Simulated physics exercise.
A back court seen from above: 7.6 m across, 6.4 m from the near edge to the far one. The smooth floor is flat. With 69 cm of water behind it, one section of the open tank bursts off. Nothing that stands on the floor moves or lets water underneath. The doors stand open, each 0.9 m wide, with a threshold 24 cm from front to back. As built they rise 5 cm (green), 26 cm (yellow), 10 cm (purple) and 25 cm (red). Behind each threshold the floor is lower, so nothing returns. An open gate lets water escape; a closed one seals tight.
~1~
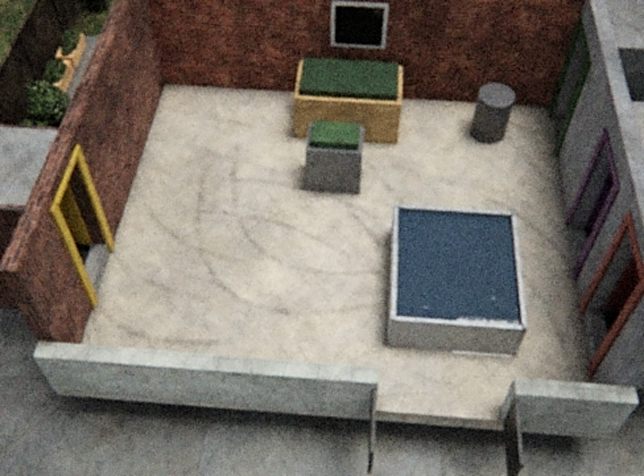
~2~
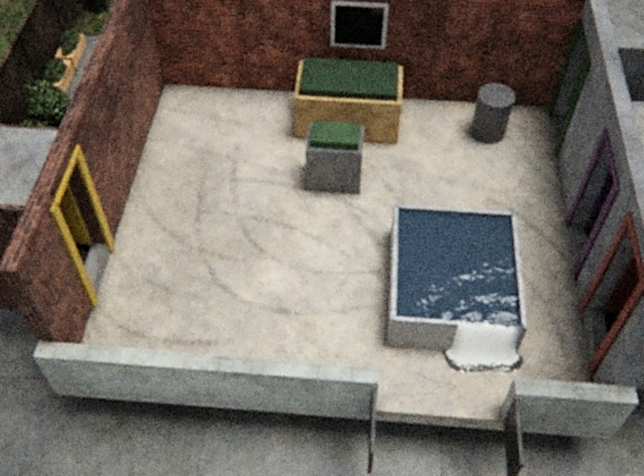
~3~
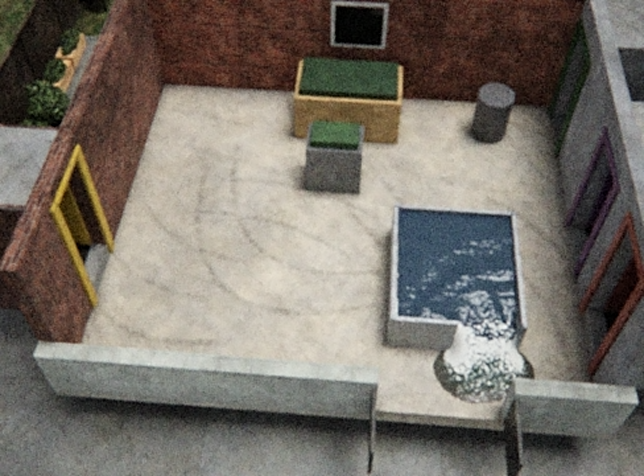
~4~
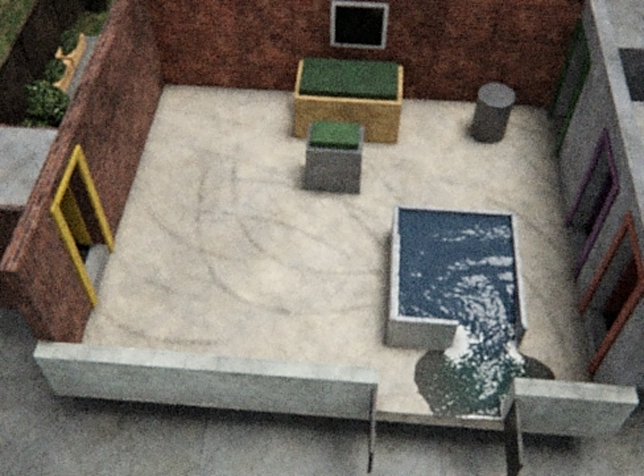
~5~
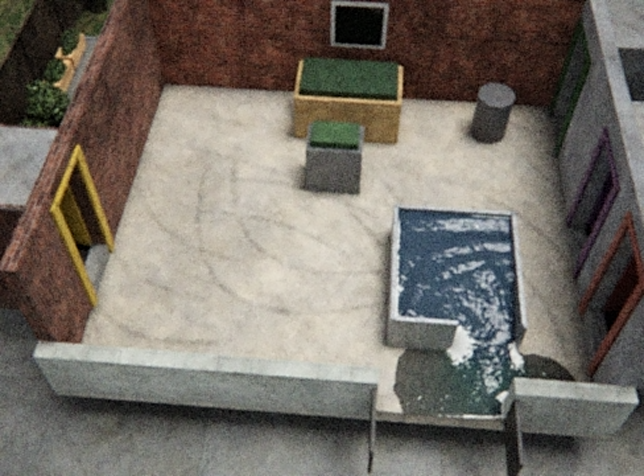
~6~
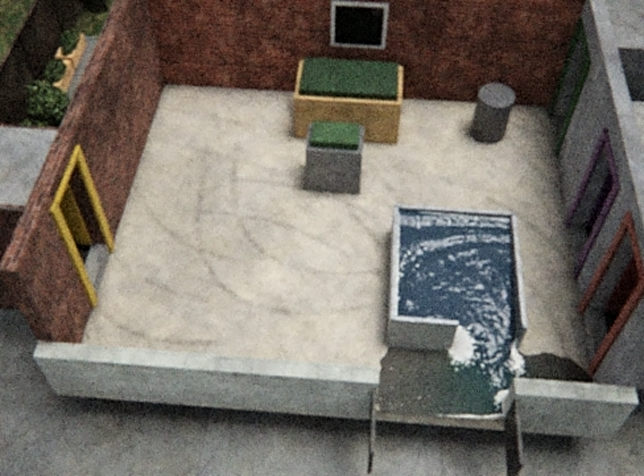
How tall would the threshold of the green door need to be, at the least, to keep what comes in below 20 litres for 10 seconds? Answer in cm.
Some 9 cm above the ground.
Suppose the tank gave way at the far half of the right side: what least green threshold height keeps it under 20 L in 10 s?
Some 10.5 cm.
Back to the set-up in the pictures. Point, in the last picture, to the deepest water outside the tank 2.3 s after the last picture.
At about (583, 411).
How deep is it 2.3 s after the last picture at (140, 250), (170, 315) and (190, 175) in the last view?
Roughly 0, 0 and 0 cm, in turn.
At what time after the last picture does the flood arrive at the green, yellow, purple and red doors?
Green 2.4 s, yellow not within the 10 s, purple 1.1 s, red 0.5 s.
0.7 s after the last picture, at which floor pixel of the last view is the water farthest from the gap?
At about (330, 391).
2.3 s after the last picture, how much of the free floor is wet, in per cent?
About 20 per cent.
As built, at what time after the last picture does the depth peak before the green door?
Around 7.5 s.
Then, 0.7 s after the last picture water covers 5 % of the floor, deepest (52 cm) near (596, 412); it has not reached the green door.
Then, 2.3 s after the last picture water covers 20 % of the floor, deepest (30 cm) near (583, 411); it has not reached the green door.
Then, 9.3 s after the last picture water covers 40 % of the floor, deepest (10 cm) near (583, 411); 8 cm at the green door, 65 litres in over its 5 cm threshold.
At the green door as built, the water peaked near 10 cm, 7.5 s after the last picture.
Run again over the same 10 s with other heights there, 30 litres in over 8 cm, 9 litres over 11 cm. The limit of 20 litres is kept from about 9 cm up.
